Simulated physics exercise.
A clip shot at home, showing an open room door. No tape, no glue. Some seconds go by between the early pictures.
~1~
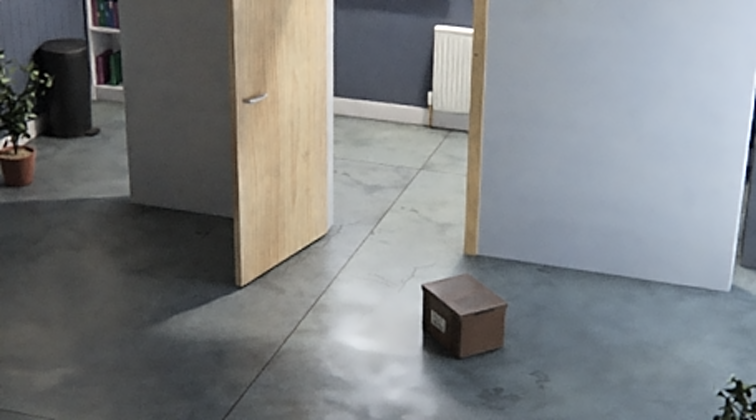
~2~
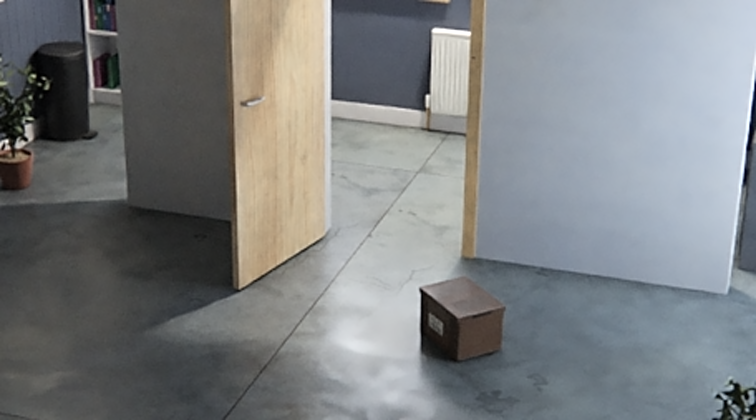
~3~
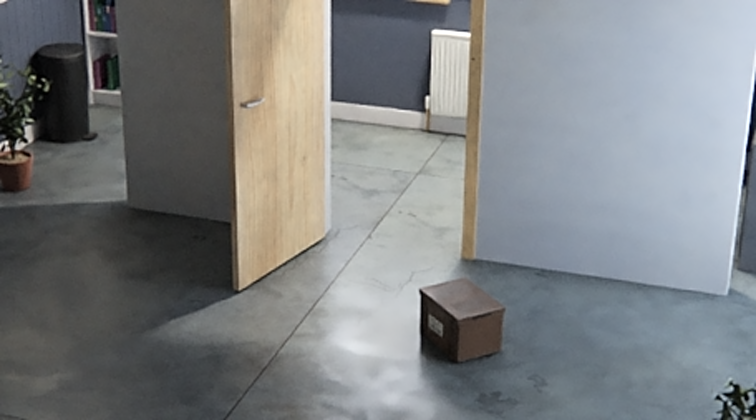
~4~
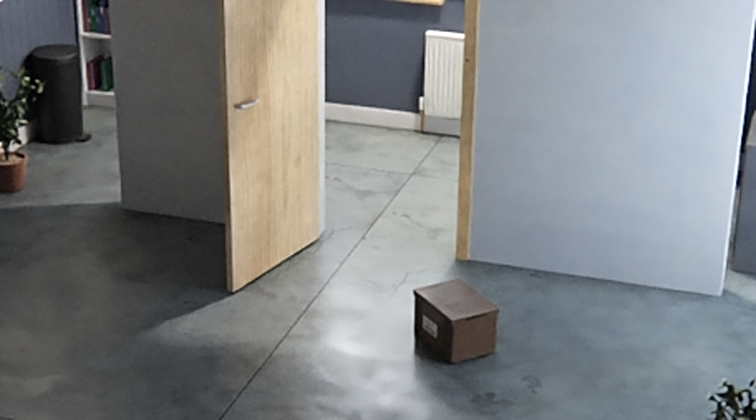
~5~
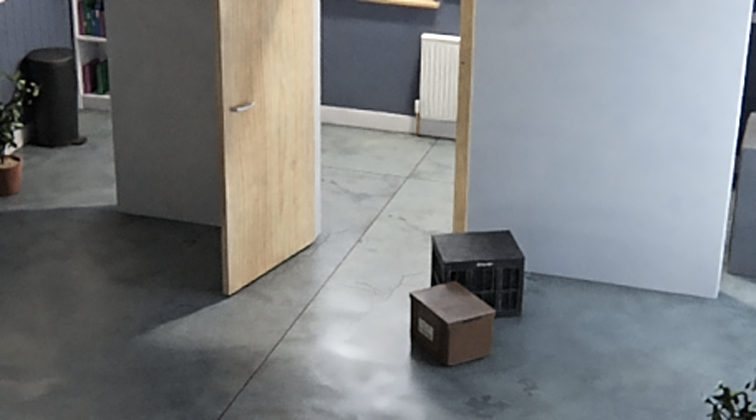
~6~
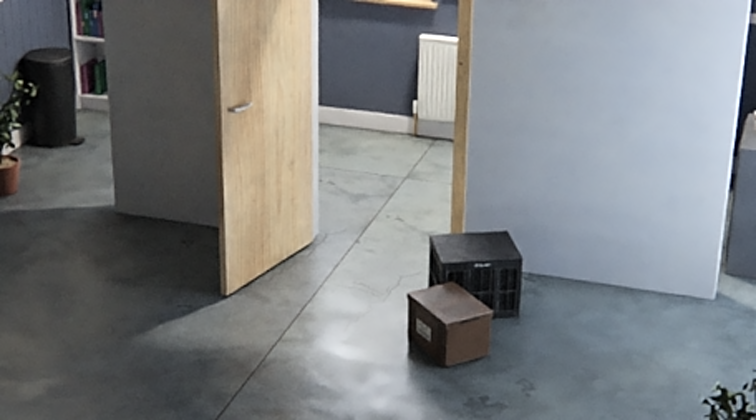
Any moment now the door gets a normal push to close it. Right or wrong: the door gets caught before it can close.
Wrong.
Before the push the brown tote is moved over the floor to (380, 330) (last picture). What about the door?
Well, after that the door swings fully home.
Then, 0.90 s after the last picture, door 69° open.
Then, 1.40 s after the last picture, door 36° open.
At rest, door 0° open; both in place. Seen from the same camera at the end, black chest near (474, 276).
